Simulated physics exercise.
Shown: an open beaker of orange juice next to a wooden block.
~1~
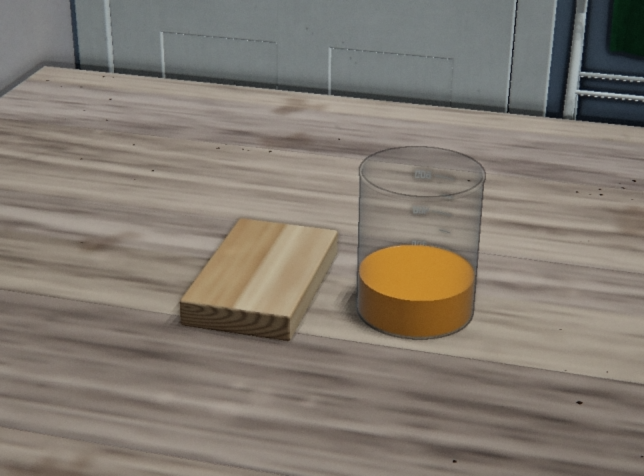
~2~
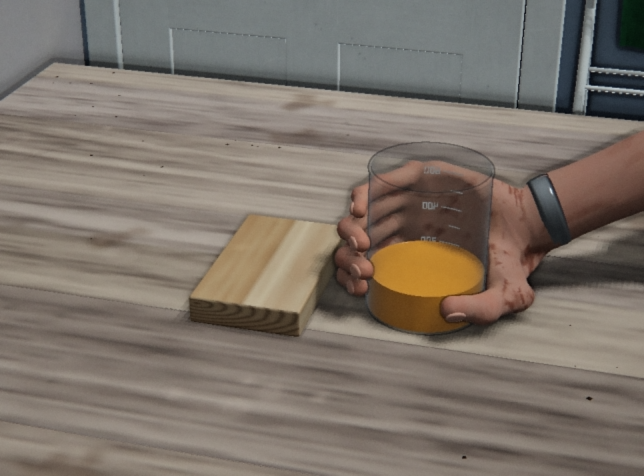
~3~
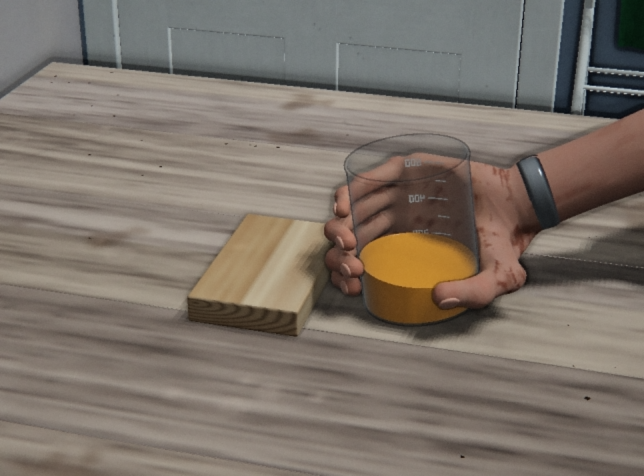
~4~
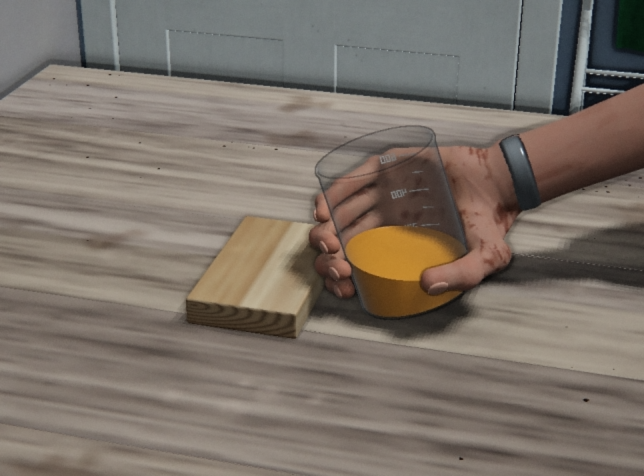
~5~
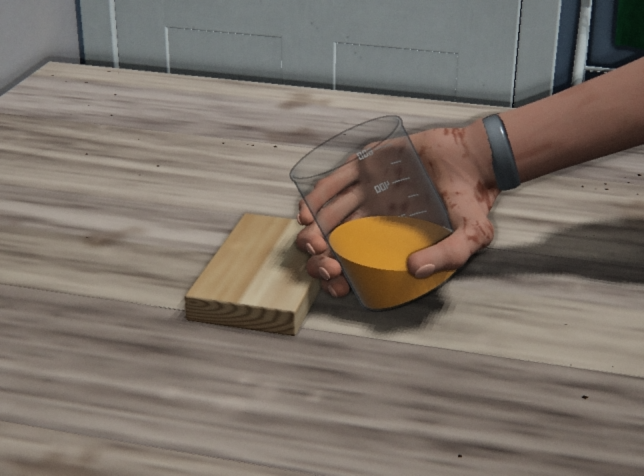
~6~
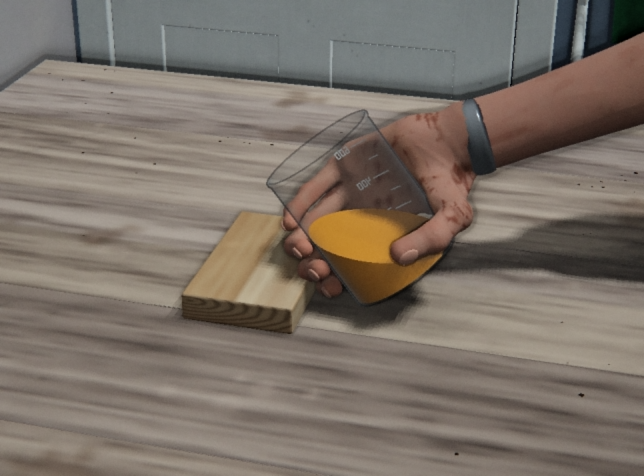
A clear glass beaker holding a shallow layer of orange liquid stands upright on a pale, streaky wood-grain tabletop, seen from slightly above with grey panels behind. A small light-brown wooden block lies to its left. A hand with a dark grey wristband reaches in from the right, grips the beaker, moves it left and tilts its top progressively towards the block, while the view shifts slightly.
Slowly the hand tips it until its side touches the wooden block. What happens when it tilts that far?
It keeps everything inside.
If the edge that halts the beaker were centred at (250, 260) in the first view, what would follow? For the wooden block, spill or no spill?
It sheds some contents.
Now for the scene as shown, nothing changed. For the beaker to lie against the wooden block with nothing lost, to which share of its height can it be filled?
It can be filled to around 45 %.
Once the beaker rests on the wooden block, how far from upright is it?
Some 55 degrees.
Next, the beaker leans by about 45°; its rim is dry.
After that, the beaker leans by about 55°; its rim is dry.
Finally, the beaker leans by about 55°, against the wooden block; its rim is dry.
